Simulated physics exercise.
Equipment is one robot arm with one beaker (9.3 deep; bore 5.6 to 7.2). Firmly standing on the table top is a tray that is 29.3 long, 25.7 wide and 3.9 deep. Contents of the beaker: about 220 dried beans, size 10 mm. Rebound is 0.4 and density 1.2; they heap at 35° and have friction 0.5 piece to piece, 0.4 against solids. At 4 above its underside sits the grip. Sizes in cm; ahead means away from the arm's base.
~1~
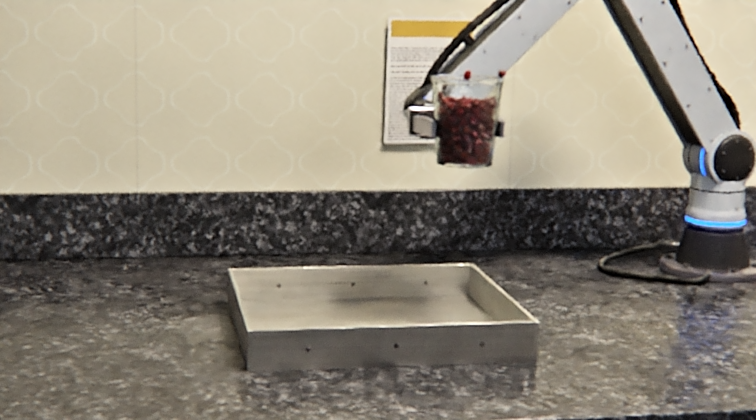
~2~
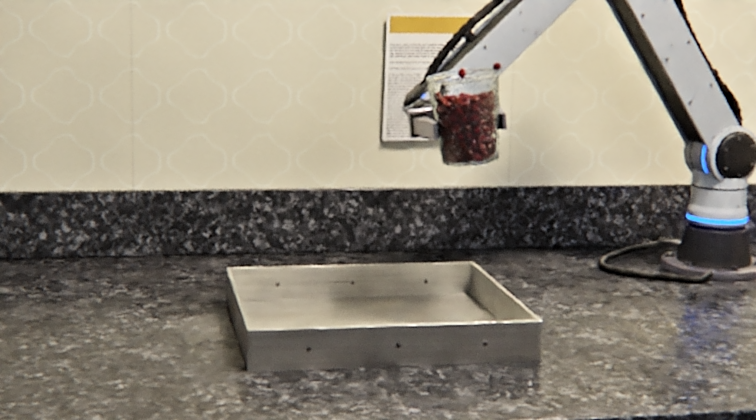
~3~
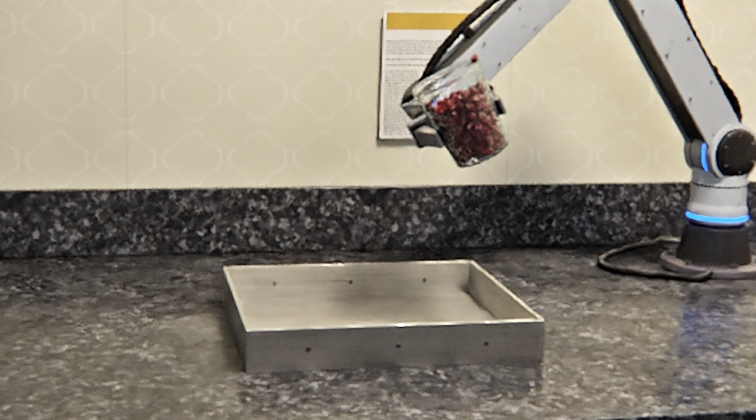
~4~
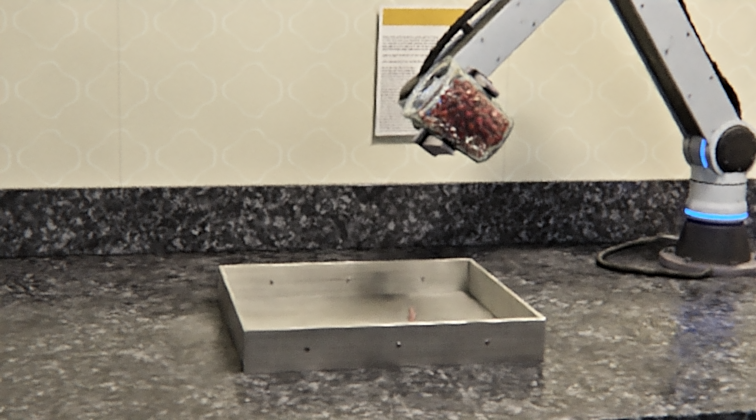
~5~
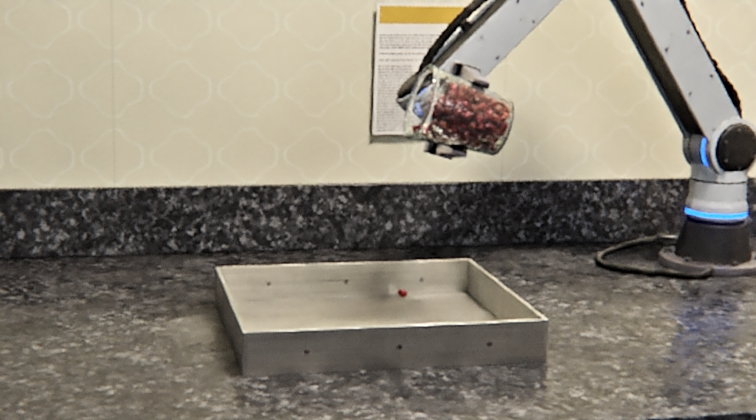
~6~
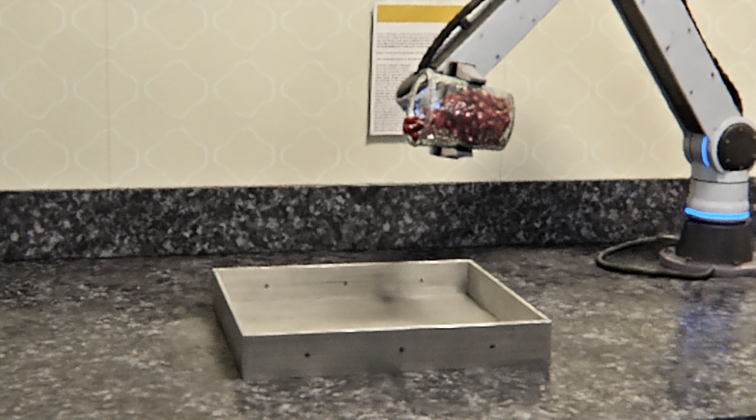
A robot arm held a clear beaker of dark red beans above a shallow metal tray and tilted it to the left until it lay nearly sideways, while a single bean dropped into the tray.
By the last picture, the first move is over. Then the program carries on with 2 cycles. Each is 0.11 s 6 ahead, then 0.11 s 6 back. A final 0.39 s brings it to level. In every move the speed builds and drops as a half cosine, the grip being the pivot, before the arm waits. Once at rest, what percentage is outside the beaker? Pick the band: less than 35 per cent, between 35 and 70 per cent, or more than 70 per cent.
The share is more than 70 per cent.
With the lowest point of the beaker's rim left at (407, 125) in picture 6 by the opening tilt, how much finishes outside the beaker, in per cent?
Around 65 per cent of it.
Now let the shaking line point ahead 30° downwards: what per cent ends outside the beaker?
Roughly 60 percent of it.
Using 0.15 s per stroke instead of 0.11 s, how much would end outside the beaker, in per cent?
I'd expect close to 80 in a hundred.
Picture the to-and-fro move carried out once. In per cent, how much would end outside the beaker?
In that case, some 90 per cent.
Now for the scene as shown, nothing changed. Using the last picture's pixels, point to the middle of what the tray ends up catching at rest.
I'd put it at roughly (286, 329).
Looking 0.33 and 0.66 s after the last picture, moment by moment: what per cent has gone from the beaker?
90, then 95.
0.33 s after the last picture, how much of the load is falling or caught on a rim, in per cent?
Roughly 21 percent.
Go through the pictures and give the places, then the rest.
The first frame shows beaker middle at (466, 122), level; upper third of the load around (467, 106), from x 440 to 500, top at y 75; 217 in the beaker.
The second frame shows beaker middle at (467, 119), tilted 8° forward; upper third of the load around (466, 103), from x 435 to 495, top at y 65.
The third frame shows beaker middle at (465, 117), tilted 28° forward; upper third of the load around (463, 102), from x 430 to 500, top at y 60; 216 in the beaker, 1 in flight or on a rim.
The fourth frame shows beaker middle at (463, 115), tilted 53° forward; upper third of the load around (462, 102), from x 410 to 505, top at y 80; 216 in the beaker, 1 in the tray.
The fifth frame shows beaker middle at (462, 115), tilted 73° forward; upper third of the load around (463, 103), from x 405 to 505, top at y 85; 216 in the beaker, 1 in the tray.
The sixth frame shows beaker middle at (463, 115), tilted 81° forward; upper third of the load around (472, 105), from x 395 to 505, top at y 95; 216 in the beaker, 1 in the tray.
Then, 0.33 s after the last picture, tilted 81° forward, highest piece 23 above the table; 118 in the tray, 27 in the beaker, 26 on the table or floor, 46 in flight or on a rim.
Then, 0.66 s after the last picture, tilted 31° forward, highest piece 26 above the table; 172 in the tray, 35 on the table or floor, 10 in the beaker.
Then, 1.03 s after the last picture, level, highest piece 21 above the table; 172 in the tray, 35 on the table or floor, 10 in the beaker.
Then, 2.08 s after the last picture, level, highest piece 21 above the table; 172 in the tray, 35 on the table or floor, 10 in the beaker.
Final count, 172 in the tray, 35 on the table or floor, 10 in the beaker. That is 95 % outside the beaker.
